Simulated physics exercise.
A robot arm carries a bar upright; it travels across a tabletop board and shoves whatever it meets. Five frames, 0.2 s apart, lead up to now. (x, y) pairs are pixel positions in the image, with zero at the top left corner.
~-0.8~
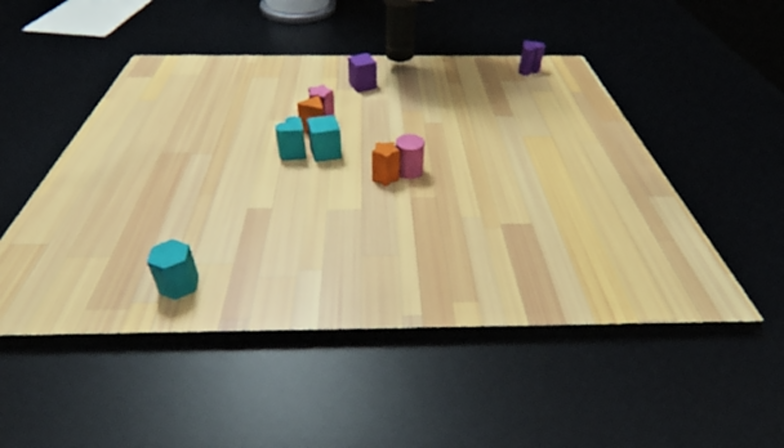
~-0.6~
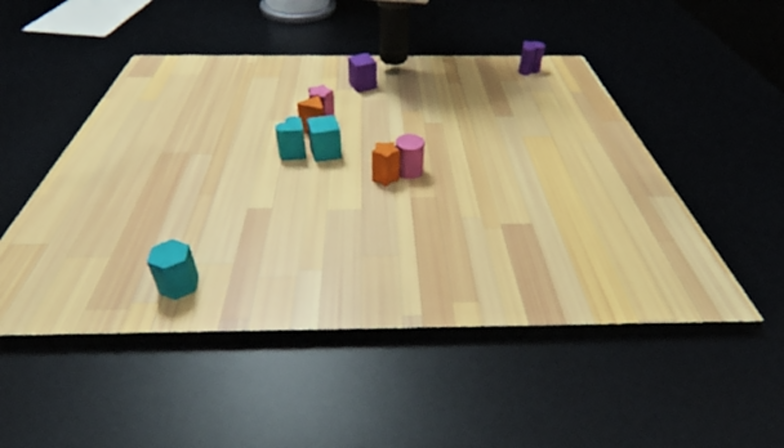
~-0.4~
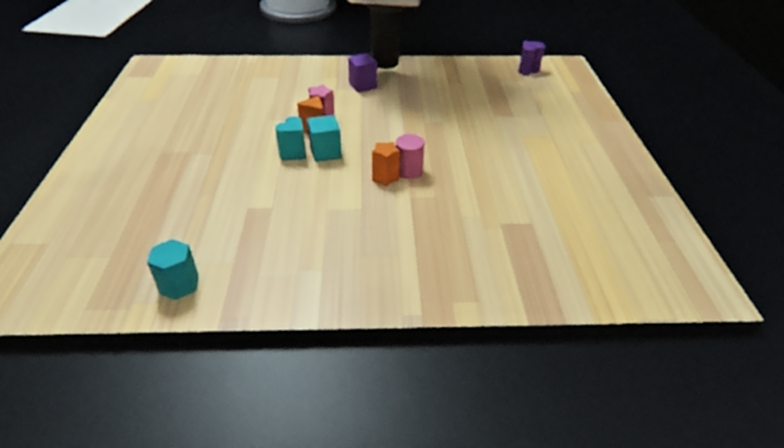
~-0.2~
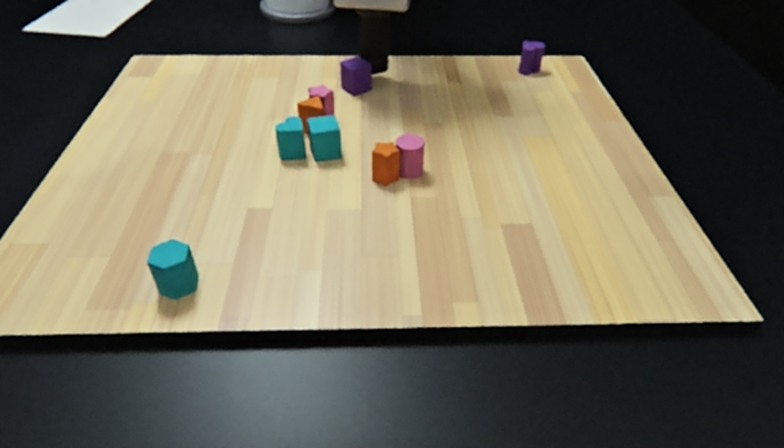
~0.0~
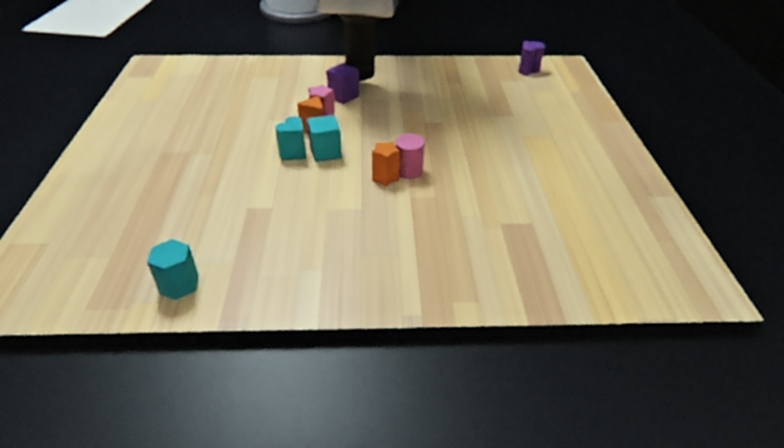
A dark bar moves left and pushes the purple square block toward the pink star block.
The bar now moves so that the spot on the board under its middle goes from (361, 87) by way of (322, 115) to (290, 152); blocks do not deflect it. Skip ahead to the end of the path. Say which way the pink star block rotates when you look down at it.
Viewed from above, counterclockwise.
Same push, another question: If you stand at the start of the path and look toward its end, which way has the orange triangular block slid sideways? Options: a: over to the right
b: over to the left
b
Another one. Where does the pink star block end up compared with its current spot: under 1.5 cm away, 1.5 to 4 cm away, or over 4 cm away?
If I had to pick, the pink star block travels beyond 4 cm here.
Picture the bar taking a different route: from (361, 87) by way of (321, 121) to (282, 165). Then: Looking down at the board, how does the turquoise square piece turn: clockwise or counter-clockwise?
The twist is anticlockwise.
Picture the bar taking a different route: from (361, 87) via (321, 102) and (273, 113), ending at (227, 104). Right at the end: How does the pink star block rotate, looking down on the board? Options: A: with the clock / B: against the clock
B - against the clock.
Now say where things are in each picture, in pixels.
In the first frame, bar tip (400, 57); block tops, turquoise heart block (290, 124); orange triangular block (313, 102); pink star block (320, 90); purple square piece (362, 59).
In the second frame, bar (394, 60); blocks unchanged.
In the third frame, bar (385, 64); blocks unchanged.
In the fourth frame, bar (374, 69); purple square piece (356, 63).
In the fifth frame, bar (361, 75); turquoise heart block (290, 124); orange triangular block (313, 102); pink star block (320, 90); purple square piece (342, 70).
On the path given first. One third of the way, bar (331, 92); orange triangular block (309, 110), turned 20° clockwise; pink star block (307, 100), turned 30° anticlockwise; purple square piece (311, 87).
Two thirds of the way, bar (310, 114); turquoise heart block (288, 127); orange triangular block (303, 116); pink star block (281, 113), turned 65° anticlockwise; purple square piece (279, 100), turned 35° clockwise.
At the end, bar (289, 139); turquoise heart block (269, 144); orange triangular block (291, 137), turned 30° clockwise; pink star block (258, 125), turned 35° anticlockwise; purple square piece (273, 102), turned 55° clockwise.
